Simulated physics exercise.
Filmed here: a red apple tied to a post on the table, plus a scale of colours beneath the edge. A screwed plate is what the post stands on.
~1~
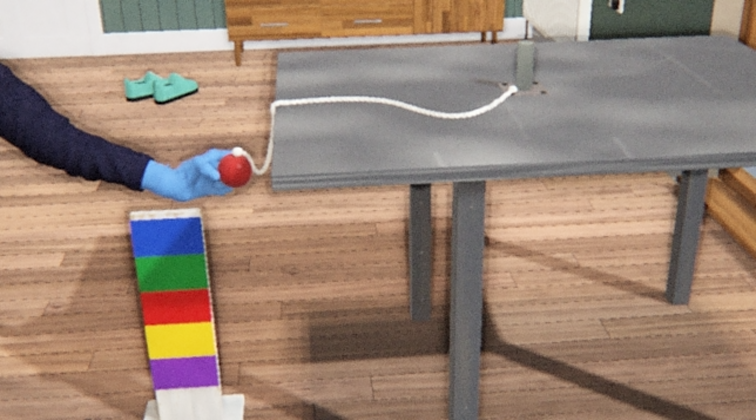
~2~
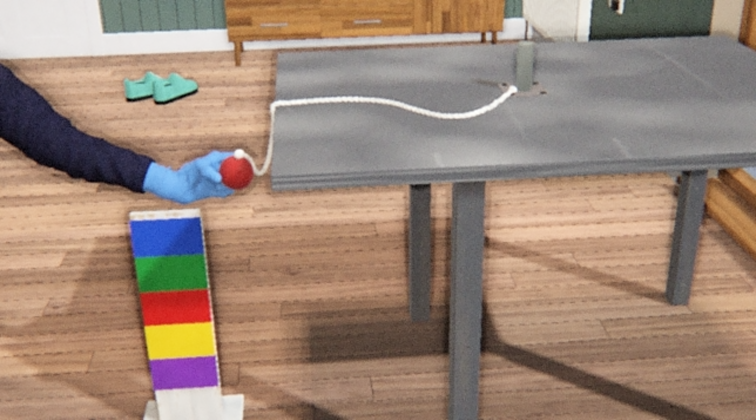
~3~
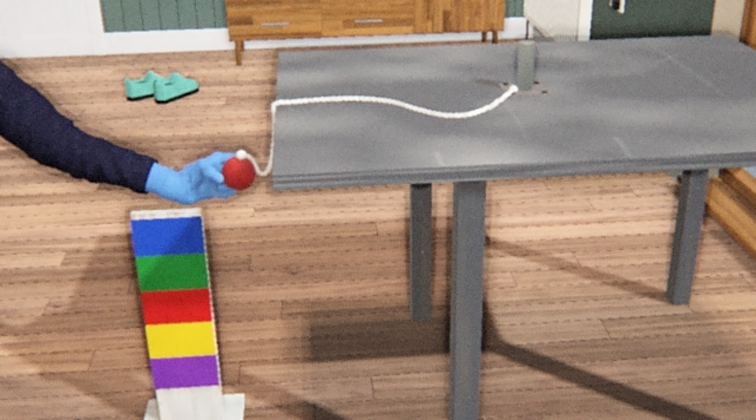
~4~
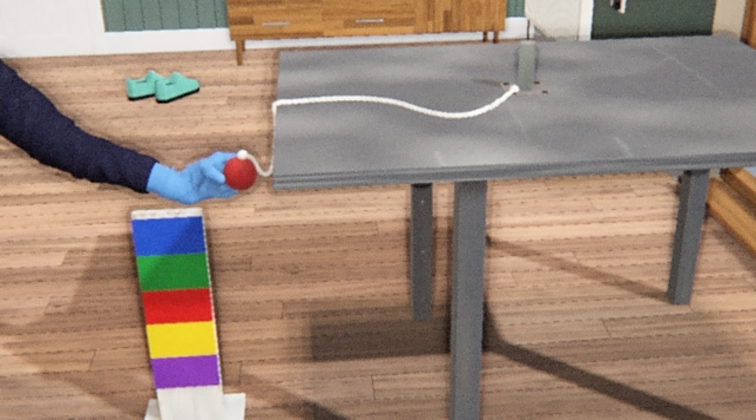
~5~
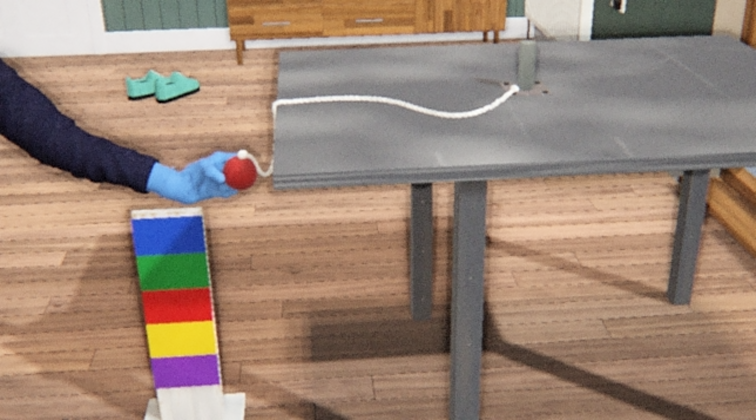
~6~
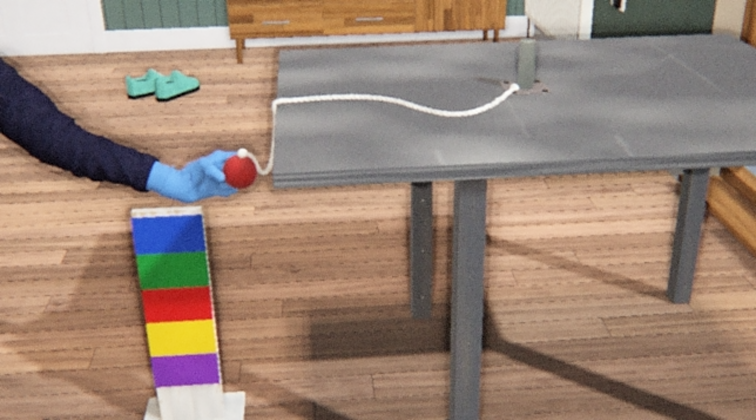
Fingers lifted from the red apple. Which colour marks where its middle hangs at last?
Red.
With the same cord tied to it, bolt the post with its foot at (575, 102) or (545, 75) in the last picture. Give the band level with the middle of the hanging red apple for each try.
The first case gives green, the second gives green.
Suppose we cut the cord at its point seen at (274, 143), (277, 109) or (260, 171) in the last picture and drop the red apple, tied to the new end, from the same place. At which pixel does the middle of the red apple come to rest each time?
Estimated positions in order: (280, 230); (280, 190); (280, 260).
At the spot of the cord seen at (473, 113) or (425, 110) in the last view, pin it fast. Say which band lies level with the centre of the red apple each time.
Try one: Green. Try two: Green.
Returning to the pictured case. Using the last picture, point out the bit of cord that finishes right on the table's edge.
Pixel (332, 98).
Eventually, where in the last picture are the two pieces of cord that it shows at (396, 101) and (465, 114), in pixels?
The first moves to (341, 107), the second to (419, 98).
A little later, apple near (314, 293); level with red.
Next, apple near (274, 294); level with red.
When it is over, apple near (285, 295); level with red. Its middle rests at the red band.
